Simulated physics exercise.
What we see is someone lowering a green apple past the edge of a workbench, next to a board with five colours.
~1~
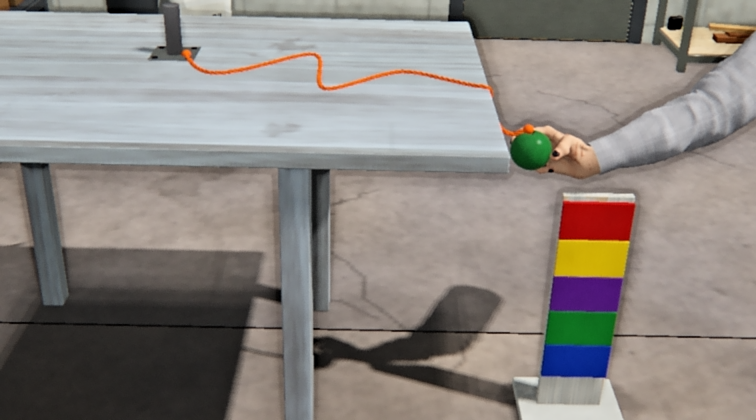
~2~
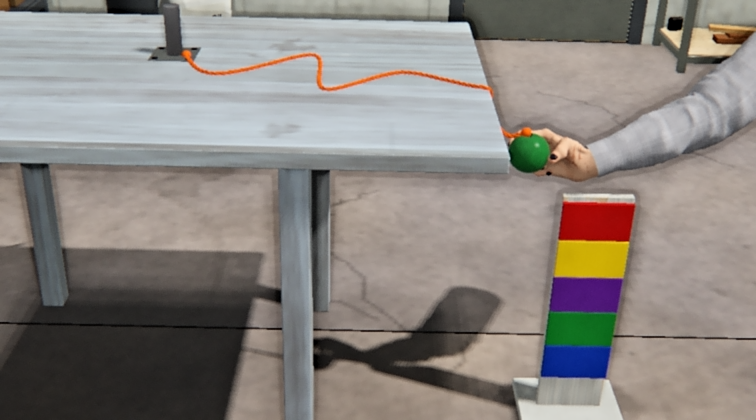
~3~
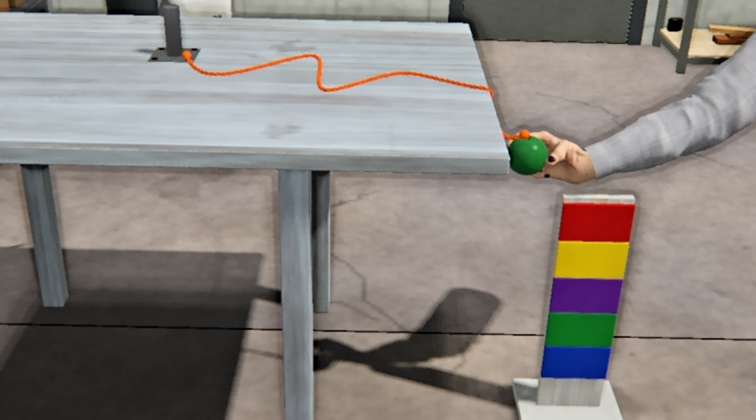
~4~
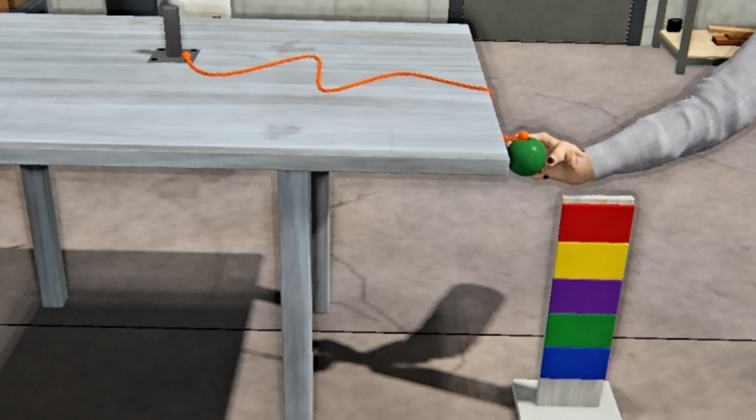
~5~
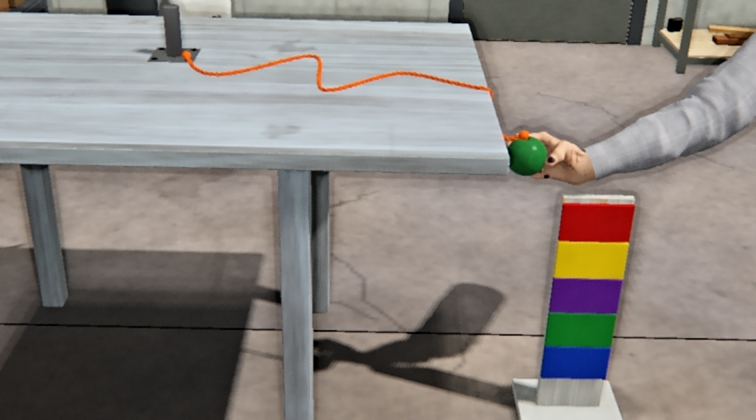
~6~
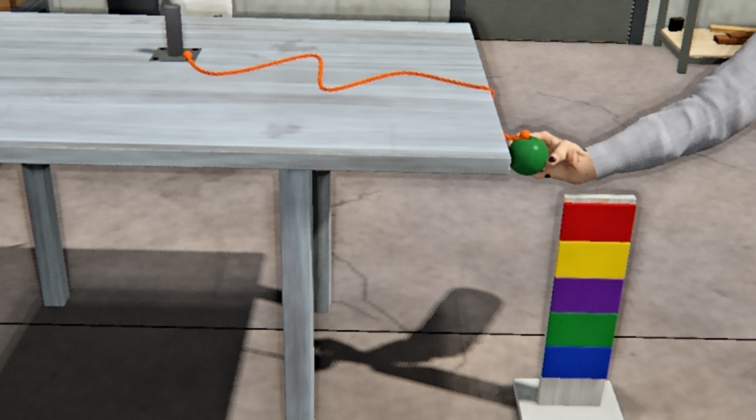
In a room with a concrete floor, a hand reaches in from the right and holds a round green object at the edge of a gray table, with an orange cord winding back to a dark post. The hand shifts very slightly left, then stays nearly still beside the upright color-striped board.
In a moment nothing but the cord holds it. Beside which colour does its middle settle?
Its centre hangs level with the green band.
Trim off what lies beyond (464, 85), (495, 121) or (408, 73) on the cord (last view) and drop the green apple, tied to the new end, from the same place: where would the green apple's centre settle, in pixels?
Try by try, around (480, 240), (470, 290) and (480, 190).
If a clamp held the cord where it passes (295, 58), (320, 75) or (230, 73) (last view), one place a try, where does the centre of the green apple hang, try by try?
About (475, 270), (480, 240) and (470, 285).
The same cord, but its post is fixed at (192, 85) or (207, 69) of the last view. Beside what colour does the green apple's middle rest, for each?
Try by try: Blue; blue.
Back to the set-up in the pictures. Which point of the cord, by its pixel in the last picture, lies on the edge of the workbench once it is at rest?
The one at (338, 89).
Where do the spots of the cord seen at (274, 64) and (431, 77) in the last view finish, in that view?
About (320, 67), and the other about (477, 186).
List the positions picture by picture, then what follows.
Green apple (531, 150); red (597, 223); yellow (592, 260); purple (586, 295); green (581, 329); blue (576, 362), in the first frame.
Green apple (528, 153); cord through (198, 69) (278, 62) (320, 74) (368, 80) (453, 82), in the second frame.
Green apple (527, 155), in the third frame.
Green apple (526, 156); cord through (197, 70) (278, 63) (319, 76) (367, 82) (452, 83), in the fourth frame.
Green apple (526, 156), in the fifth frame.
Green apple (528, 155); cord through (199, 69) (279, 62) (321, 75) (369, 81) (454, 82), in the sixth frame.
Early on, apple near (510, 291); level with purple.
Midway, apple near (448, 296); level with green.
Near the end, apple near (479, 318); level with green.
Finally, apple near (466, 314); level with green. Its middle rests at the green band.
